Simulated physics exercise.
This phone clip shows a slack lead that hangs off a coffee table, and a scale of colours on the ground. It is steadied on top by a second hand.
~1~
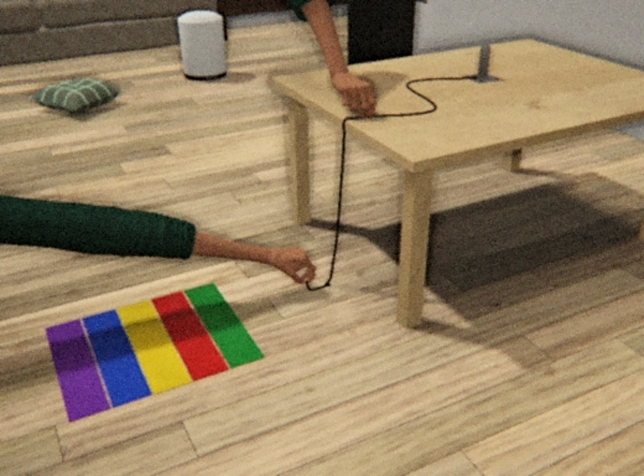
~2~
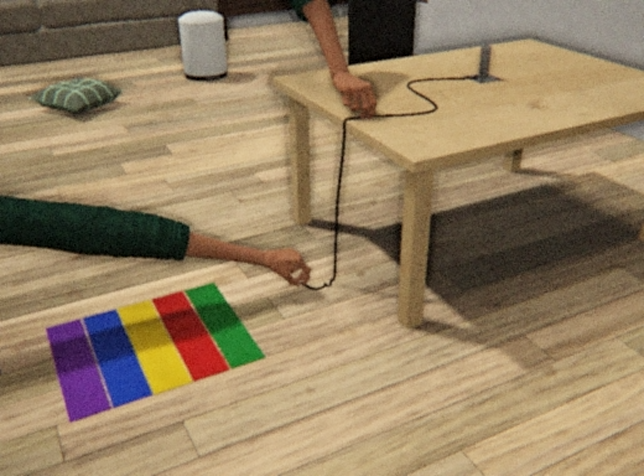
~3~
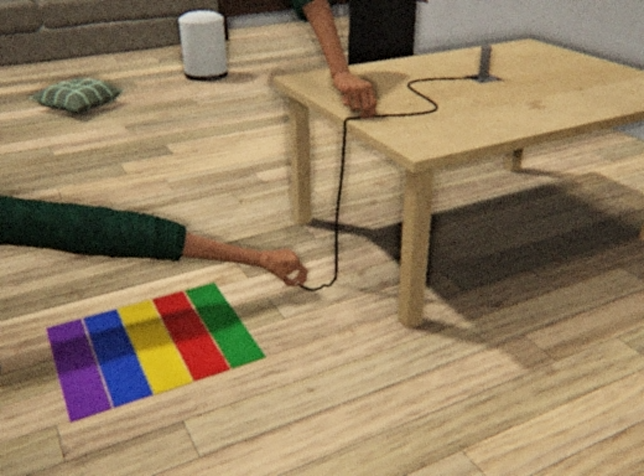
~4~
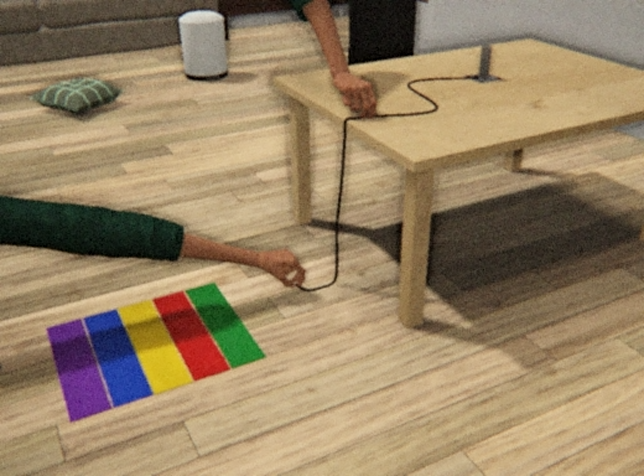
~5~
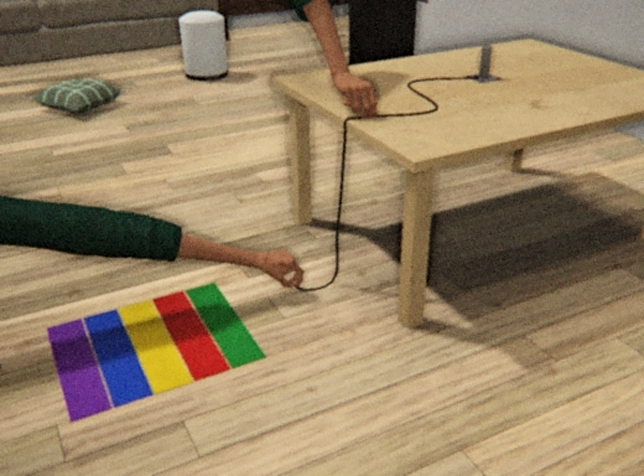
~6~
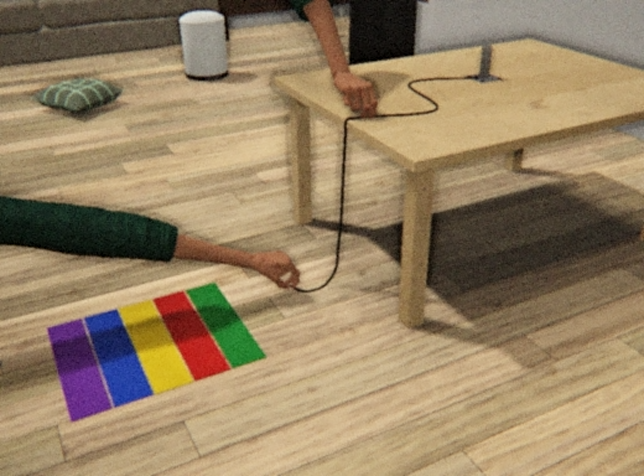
Beside a coffee table, a hand draws the end of a dangling cord slightly left.
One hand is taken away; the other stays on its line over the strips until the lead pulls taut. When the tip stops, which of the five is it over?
The blue one.
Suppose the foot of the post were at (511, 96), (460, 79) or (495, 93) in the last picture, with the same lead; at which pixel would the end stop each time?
Going through the tries, you get (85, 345), then (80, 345), then (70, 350).
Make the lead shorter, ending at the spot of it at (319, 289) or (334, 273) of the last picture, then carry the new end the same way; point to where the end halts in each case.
Roughly at (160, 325) the first time and at (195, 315) the second.
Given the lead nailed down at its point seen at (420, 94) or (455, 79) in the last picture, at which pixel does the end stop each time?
It ends up at (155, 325) the first time and at (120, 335) the second time.
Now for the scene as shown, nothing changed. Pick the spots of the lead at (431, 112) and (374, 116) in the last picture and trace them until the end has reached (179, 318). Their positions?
Result - first point (353, 113), second point (330, 162).
Soon after, end near (179, 318); over red.
After that, end near (136, 330); over yellow.
At the stop, end near (109, 338); over blue. It gets as far as the blue strip.
